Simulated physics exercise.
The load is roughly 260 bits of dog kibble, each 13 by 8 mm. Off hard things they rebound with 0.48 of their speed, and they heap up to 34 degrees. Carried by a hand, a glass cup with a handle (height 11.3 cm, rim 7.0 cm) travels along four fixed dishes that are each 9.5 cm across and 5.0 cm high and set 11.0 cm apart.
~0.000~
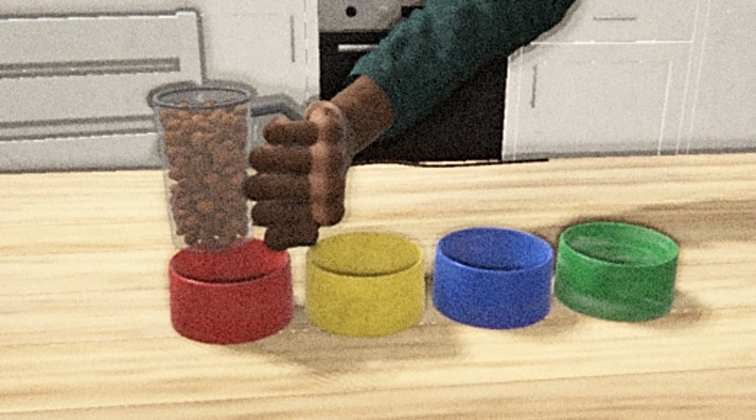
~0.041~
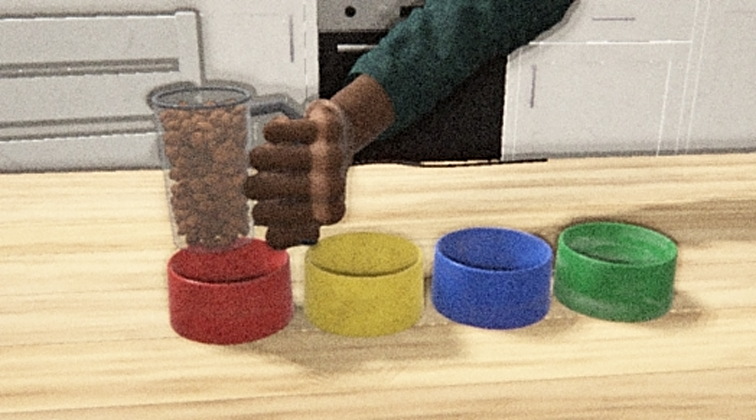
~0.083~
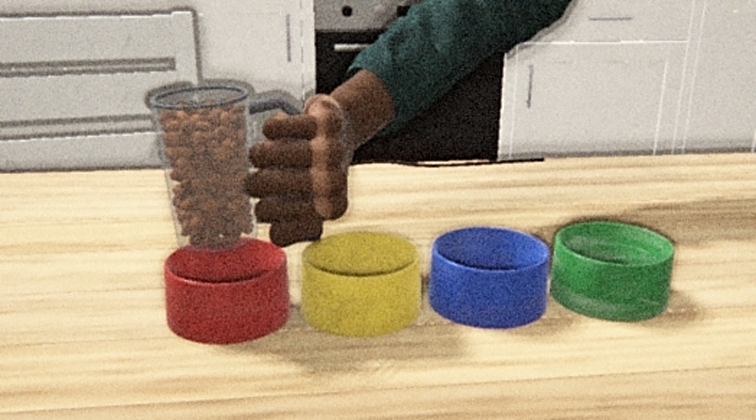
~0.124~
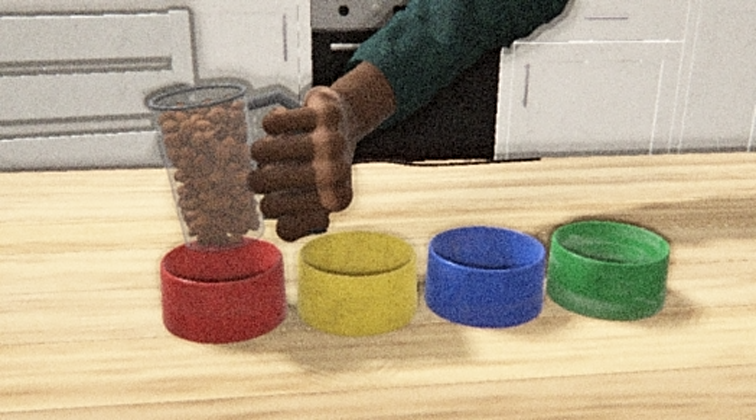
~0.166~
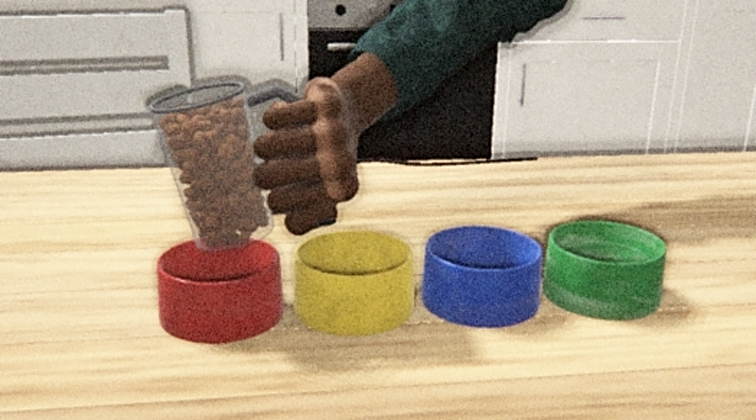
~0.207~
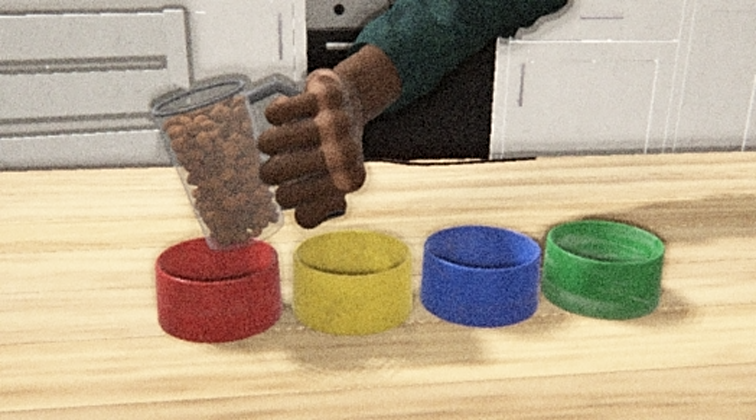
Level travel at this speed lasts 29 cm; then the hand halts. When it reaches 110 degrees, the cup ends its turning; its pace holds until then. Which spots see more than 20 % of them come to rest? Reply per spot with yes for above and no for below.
Red dish: No, below. Blue dish: Yes, above. Green dish: No, below. Yellow dish: Yes, above. Counter: No, below.
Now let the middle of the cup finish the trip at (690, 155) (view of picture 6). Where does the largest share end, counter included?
Result: Biggest portion at yellow.
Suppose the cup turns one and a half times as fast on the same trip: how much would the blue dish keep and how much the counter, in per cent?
In that case blue 20; counter 10.
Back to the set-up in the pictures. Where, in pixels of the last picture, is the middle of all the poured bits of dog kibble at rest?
(379, 289) or so.
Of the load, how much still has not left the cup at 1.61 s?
Roughly 45 per cent, I'd say.
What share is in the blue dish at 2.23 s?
Around 15 in a hundred by then.
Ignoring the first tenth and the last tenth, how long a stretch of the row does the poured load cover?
About 15 cm.
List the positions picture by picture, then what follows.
In the first picture, cup at (208, 170), tilt 0 degrees, lip at (155, 98), moved 0.0 cm; middle of the pieces at (207, 175); red dish at (230, 260); yellow dish at (365, 254); blue dish at (494, 249); green dish at (619, 244).
In the second picture, cup at (208, 170), tilt 1 degrees, lip at (155, 99), moved 0.1 cm; middle of the pieces at (207, 175).
In the third picture, cup at (209, 169), tilt 3 degrees, lip at (153, 100), moved 0.4 cm; middle of the pieces at (208, 175).
In the fourth picture, cup at (212, 168), tilt 7 degrees, lip at (151, 103), moved 0.9 cm; middle of the pieces at (212, 174).
In the fifth picture, cup at (217, 168), tilt 11 degrees, lip at (152, 107), moved 1.5 cm; middle of the pieces at (217, 173).
In the sixth picture, cup at (224, 167), tilt 16 degrees, lip at (154, 111), moved 2.1 cm; middle of the pieces at (223, 173); red dish at (218, 258); yellow dish at (353, 253); blue dish at (482, 247); green dish at (605, 242). Its pace works out near 105 degrees a second; the hand travels 15 cm a second.
After 1.05 s, tilt 105 degrees; cup holds 90 %, red 5 %.
Then, at 1.61 s, tilt 110 degrees; cup holds 45 %, red 5 %, yellow 45 %.
Then, at 2.23 s, tilt 110 degrees; cup holds 20 %, red 5 %, blue 15 %, yellow 50 %.
By 4.2 s all is still; red 5 %, blue 30 %, green 0 %, yellow 50 %, counter 10 %, cup 10 %.
